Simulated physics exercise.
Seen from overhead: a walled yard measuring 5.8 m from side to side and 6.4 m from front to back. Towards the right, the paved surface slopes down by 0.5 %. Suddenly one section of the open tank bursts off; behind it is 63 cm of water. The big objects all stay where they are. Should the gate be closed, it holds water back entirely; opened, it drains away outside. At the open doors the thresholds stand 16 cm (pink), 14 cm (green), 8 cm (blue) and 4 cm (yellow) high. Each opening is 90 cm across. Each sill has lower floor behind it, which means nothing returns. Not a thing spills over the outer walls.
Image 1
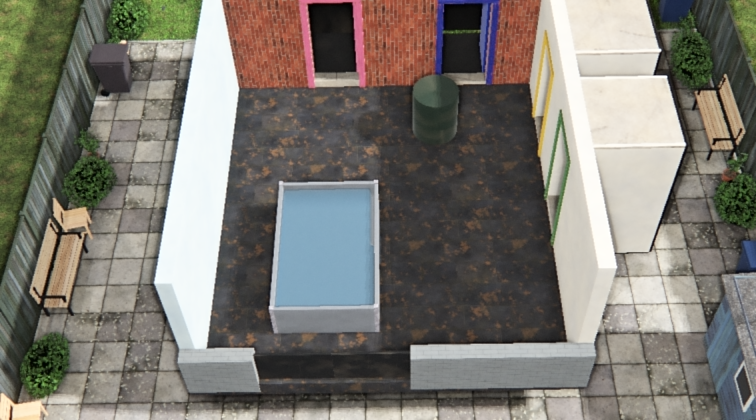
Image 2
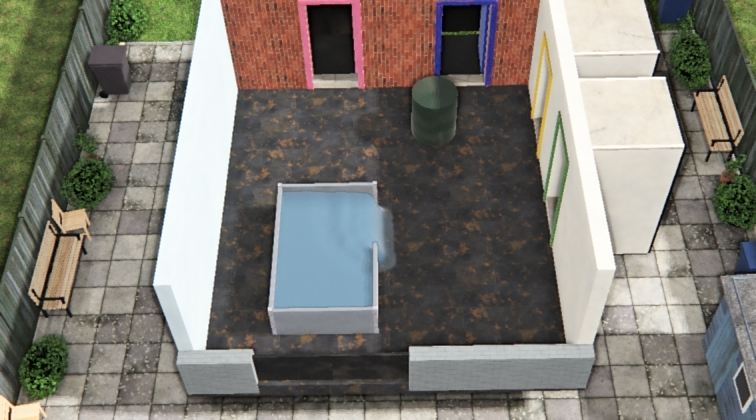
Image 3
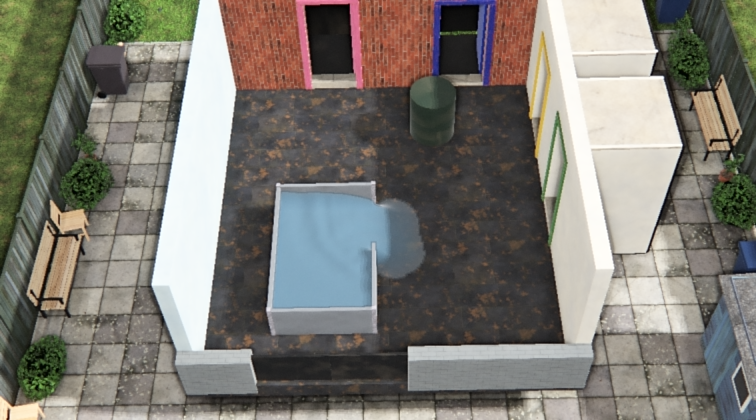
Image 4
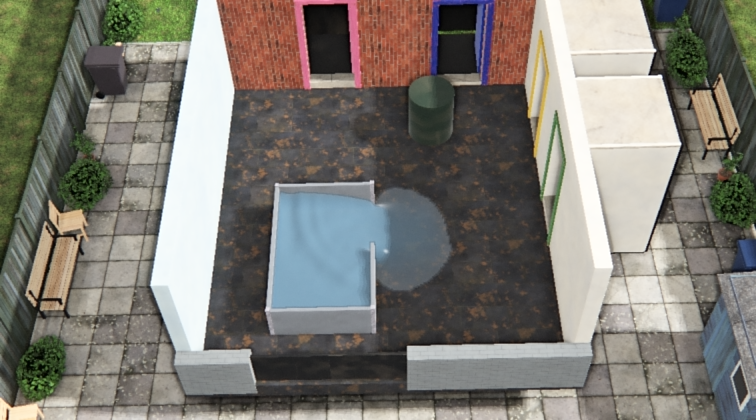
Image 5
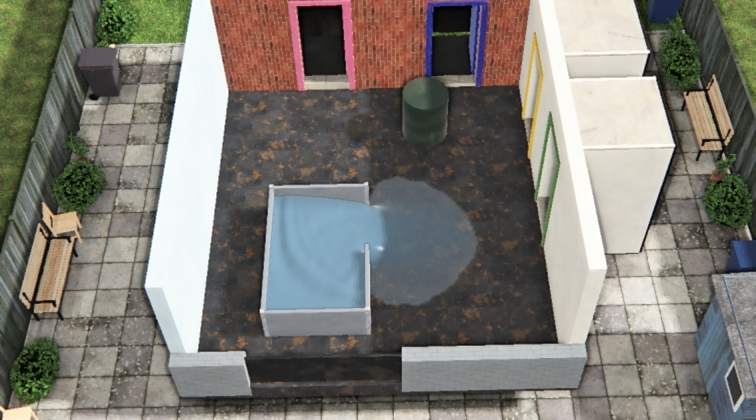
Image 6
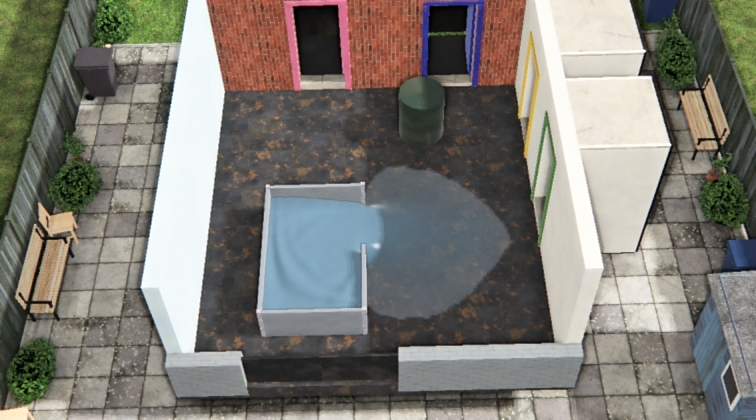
In a walled yard, water bursts from an open tank's right side and spreads rightward.
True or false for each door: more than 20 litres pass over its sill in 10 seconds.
Per door: The pink door: False; the green door: True; the blue door: True; the yellow door: True.
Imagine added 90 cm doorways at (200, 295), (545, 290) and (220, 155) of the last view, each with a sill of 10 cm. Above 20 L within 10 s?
Taking them in order, the first gets too little, the second enough and the third too little.
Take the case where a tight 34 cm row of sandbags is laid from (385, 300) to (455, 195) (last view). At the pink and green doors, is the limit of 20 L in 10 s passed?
Well, the pink one ends up within bounds and the green one ends up within bounds.
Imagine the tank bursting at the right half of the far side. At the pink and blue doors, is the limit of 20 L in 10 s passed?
Against that limit: Pink above, blue not over.
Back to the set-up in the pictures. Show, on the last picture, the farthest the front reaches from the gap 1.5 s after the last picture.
Near (512, 88).
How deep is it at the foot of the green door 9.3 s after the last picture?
Around 8.5 cm there.
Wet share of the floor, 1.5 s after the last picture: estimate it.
Near 40 per cent is wet.
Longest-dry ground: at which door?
Last comes the pink one.
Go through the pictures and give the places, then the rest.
In the first picture, still water, 63 cm deep, in the open tank at (327, 245).
In the second picture, the front is at (386, 267), 0.7 m from the gap at (374, 231); 0.3 m2 of floor is under water; 63 cm left at the back of the open tank.
In the third picture, the front is at (416, 264), 0.9 m from the gap at (372, 232); 1.1 m2 of floor is under water; 63 cm left at the back of the open tank.
In the fourth picture, the front is at (446, 252), 1.3 m from the gap at (371, 232); 2.1 m2 of floor is under water; 62 cm left at the back of the open tank.
In the fifth picture, water pours out at (366, 233) and has run 1.8 m, to (471, 249); typically 6 cm deep outside, 56 cm at the open tank's back.
In the sixth picture, the front is at (504, 240), 2.5 m from the gap at (362, 233); 5.2 m2 of floor is under water; 52 cm left at the back of the open tank.
Then, 0.7 s after the last picture water covers 30 % of the floor and is deepest (35 cm) near (371, 227); pink door not reached, green door 25 cm at the sill, 22 L in, blue door not reached, yellow door not reached.
Then, 1.5 s after the last picture water covers 40 % of the floor and is deepest (28 cm) near (531, 215); pink door not reached, green door 29 cm at the sill, 86 L in, blue door not reached, yellow door 15 cm at the sill, 13 L in.
Then, 2.8 s after the last picture water covers 50 % of the floor and is deepest (26 cm) near (512, 88); pink door not reached, green door 21 cm at the sill, 145 L in, blue door 9 cm at the sill, 0 L in, yellow door 12 cm at the sill, 62 L in.
Then, 5.3 s after the last picture water covers 80 % of the floor and is deepest (14 cm) near (512, 88); pink door 4 cm at the sill, 0 L in, green door 11 cm at the sill, 163 L in, blue door 11 cm at the sill, 18 L in, yellow door 11 cm at the sill, 113 L in.
Then, 9.3 s after the last picture water covers 100 % of the floor and is deepest (10 cm) near (207, 247); pink door 3 cm at the sill, 0 L in, green door 8 cm at the sill, 163 L in, blue door 9 cm at the sill, 35 L in, yellow door 9 cm at the sill, 190 L in.
